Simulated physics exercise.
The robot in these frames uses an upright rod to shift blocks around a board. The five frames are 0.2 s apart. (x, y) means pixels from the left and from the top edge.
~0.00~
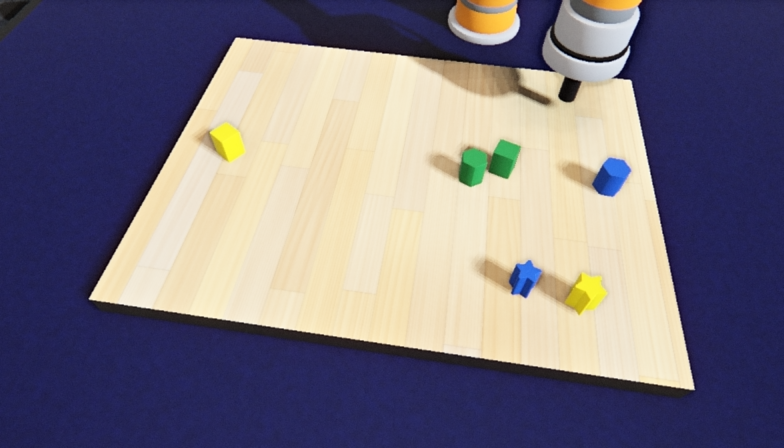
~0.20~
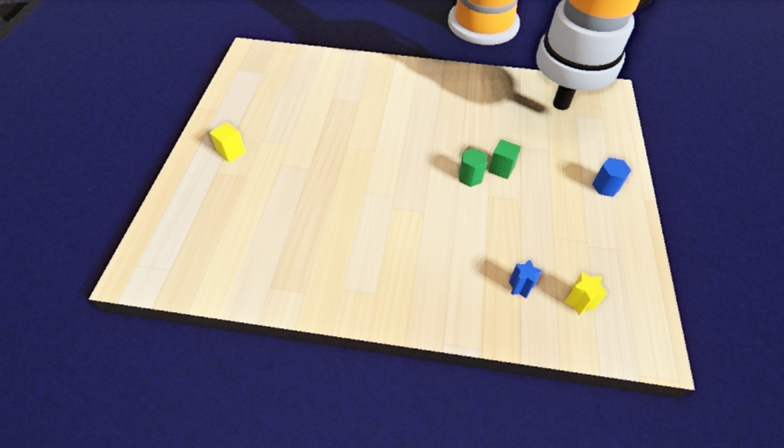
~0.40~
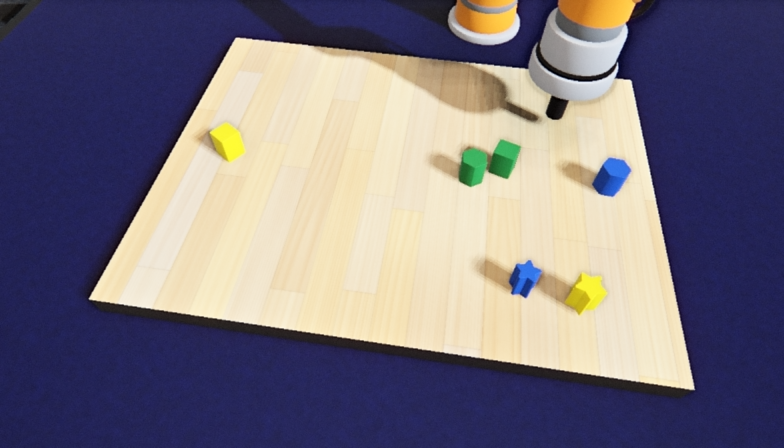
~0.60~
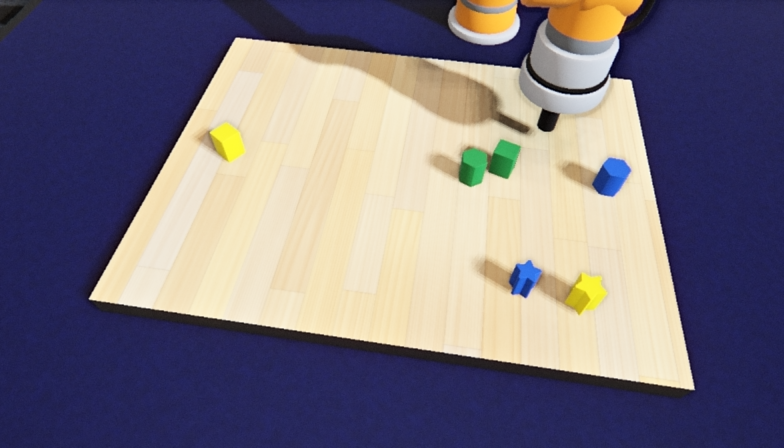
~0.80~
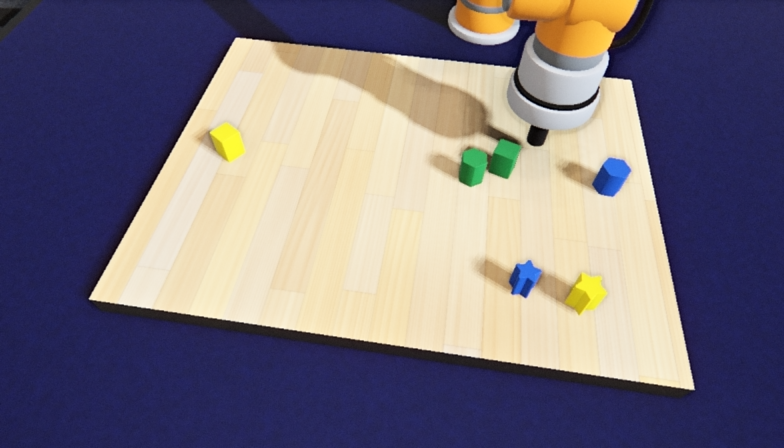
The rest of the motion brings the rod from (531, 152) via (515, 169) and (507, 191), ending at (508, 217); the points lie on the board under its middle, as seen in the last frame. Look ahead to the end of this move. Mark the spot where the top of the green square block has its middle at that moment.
Its top middle will sit at (493, 161).
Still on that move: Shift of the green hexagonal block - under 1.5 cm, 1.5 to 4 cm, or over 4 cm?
The distance will be below 1.5 cm.
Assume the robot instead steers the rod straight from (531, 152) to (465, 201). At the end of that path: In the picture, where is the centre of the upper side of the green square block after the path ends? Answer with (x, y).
It should be at about (451, 172).
What follows on the original path. One third of the way, rod (519, 158); green square block (500, 152), turned 20° clockwise.
Two thirds of the way, rod (510, 180); green hexagonal block (468, 157); green square block (493, 161), turned 80° clockwise.
At the end, rod (512, 206); green hexagonal block (468, 157); green square block (493, 161), turned 80° clockwise.
